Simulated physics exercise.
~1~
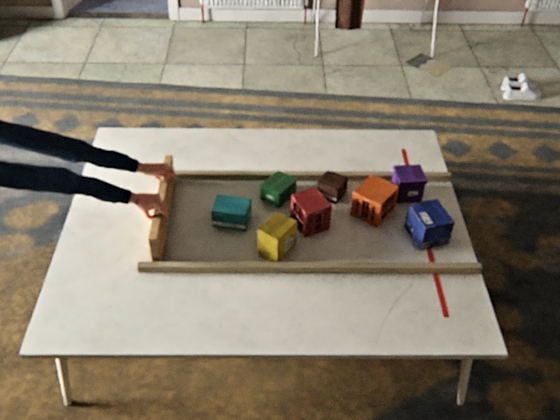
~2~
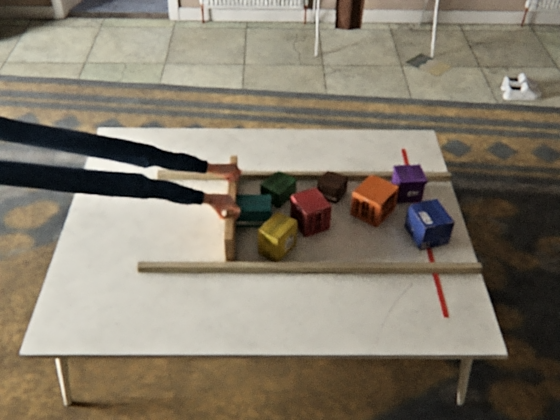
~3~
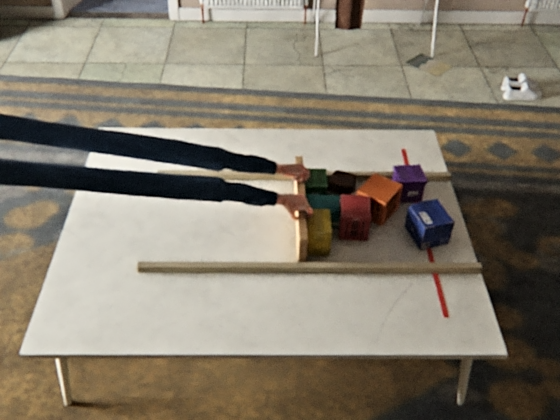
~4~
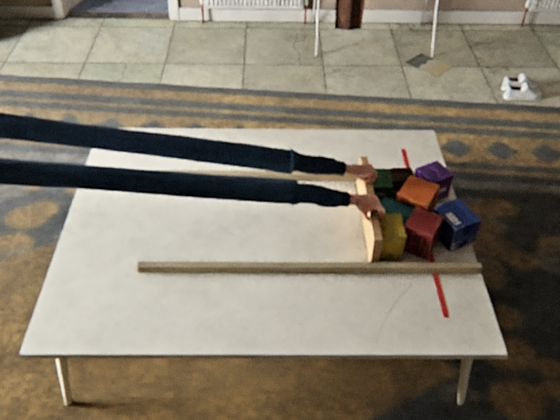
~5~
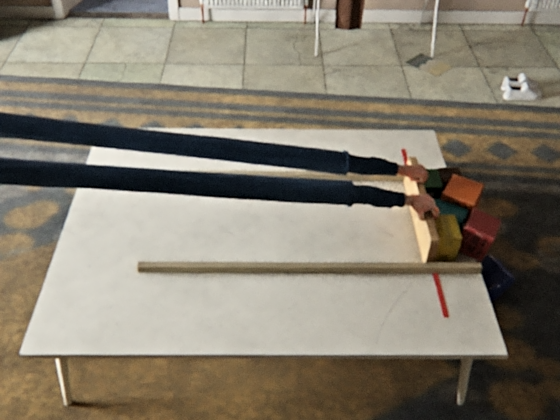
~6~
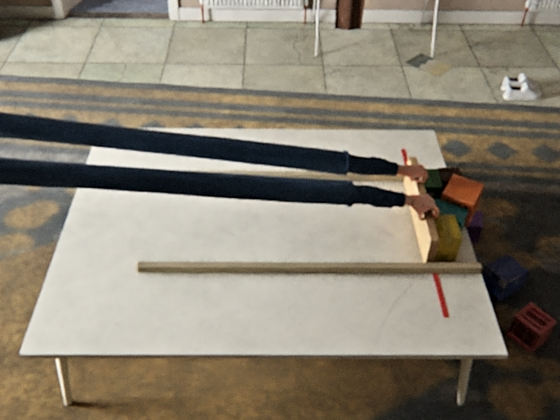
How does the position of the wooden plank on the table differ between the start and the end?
At the start the plank is near the left side of the table, and by the end it has been pushed across to the right side, by the red tape.
Two hands pushing a wooden plank rightward across a white table, sweeping colourful boxes along until three fall off the edge.
